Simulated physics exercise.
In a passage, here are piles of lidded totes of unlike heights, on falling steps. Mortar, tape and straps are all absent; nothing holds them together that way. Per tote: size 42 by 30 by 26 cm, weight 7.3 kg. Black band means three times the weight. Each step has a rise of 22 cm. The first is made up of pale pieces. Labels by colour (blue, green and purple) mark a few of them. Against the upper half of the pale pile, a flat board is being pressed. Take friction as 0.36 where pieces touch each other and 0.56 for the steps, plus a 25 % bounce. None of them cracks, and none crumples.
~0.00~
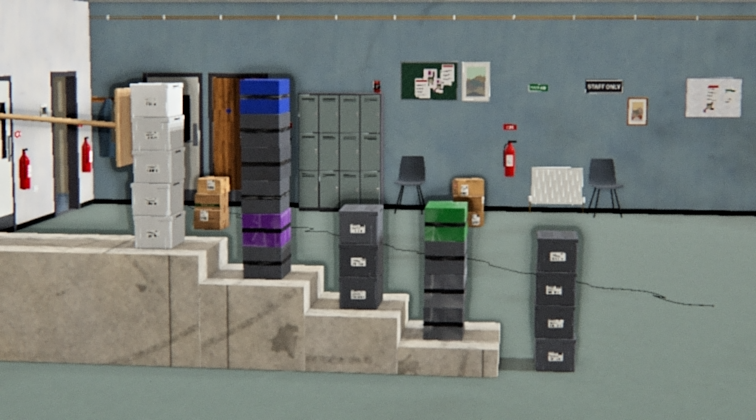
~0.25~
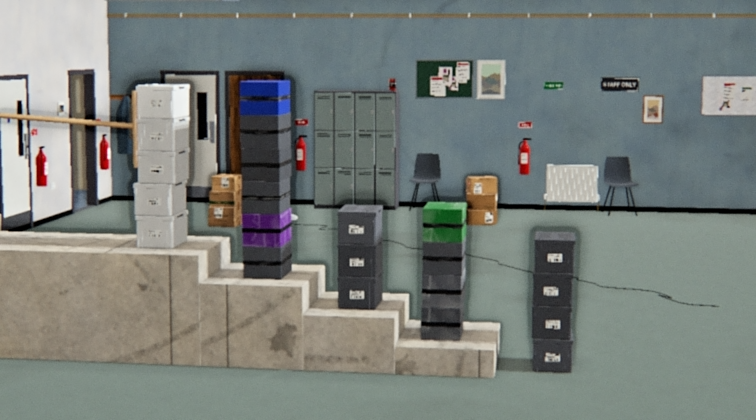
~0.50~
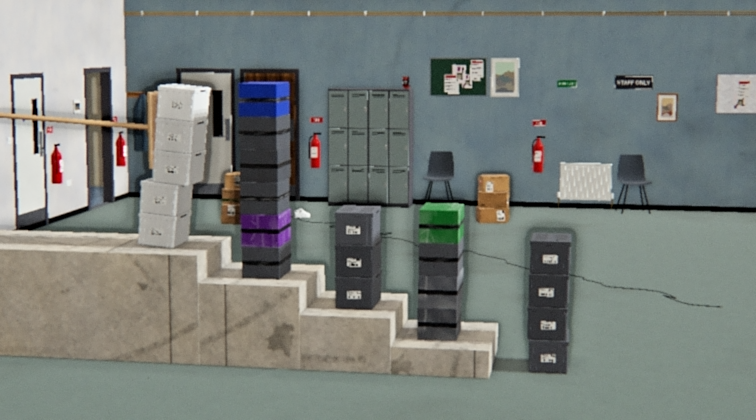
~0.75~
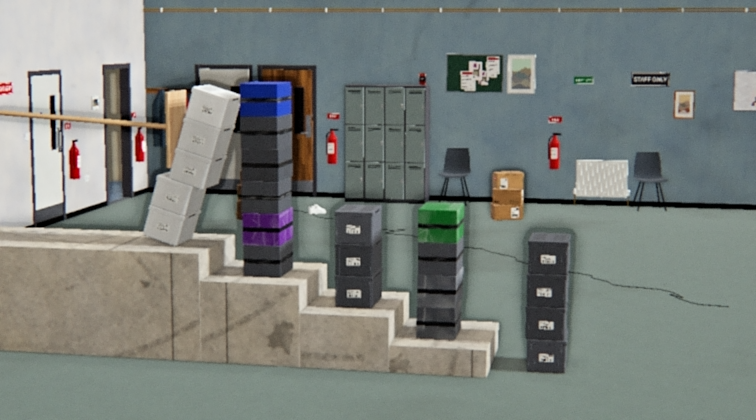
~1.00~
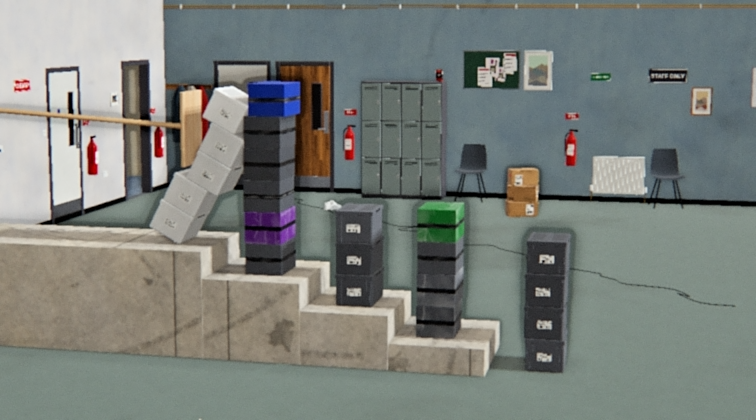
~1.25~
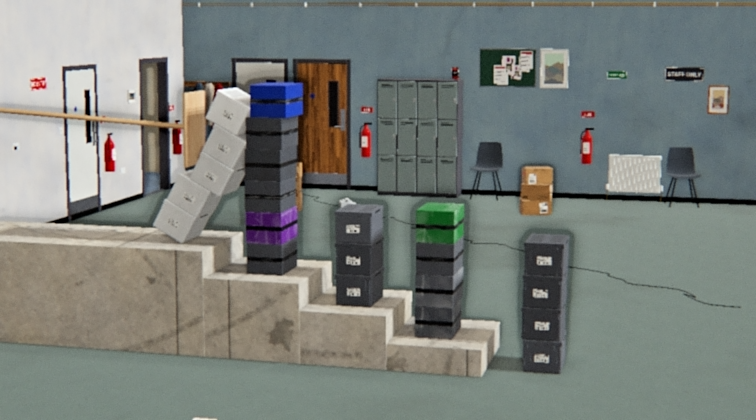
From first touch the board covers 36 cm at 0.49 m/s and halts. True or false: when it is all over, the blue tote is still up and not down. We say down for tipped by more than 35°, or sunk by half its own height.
True.
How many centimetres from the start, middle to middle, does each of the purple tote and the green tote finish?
Net displacement (cm, approx.): Purple = 0; green = 0.
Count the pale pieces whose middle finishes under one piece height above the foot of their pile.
The number is 1.
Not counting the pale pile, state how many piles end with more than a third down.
0 of them.
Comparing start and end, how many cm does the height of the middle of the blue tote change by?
About 0 cm lower.
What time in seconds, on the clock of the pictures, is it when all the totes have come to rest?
2.0 s, roughly.
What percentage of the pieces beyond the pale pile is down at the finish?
Estimate: Close to 0%.
By 1.31 s, 0 of the pale pile down; none of the 17 other totes down, 1 disturbed; blue tote moved 6 cm.
When it is over (2.0 s), 0 of the pale pile down; none of the 17 other totes down, 1 disturbed; blue tote moved 6 cm; purple tote unmoved; green tote unmoved. In pixels of the last frame, middles, blue tote near (277, 100), purple tote near (272, 224).
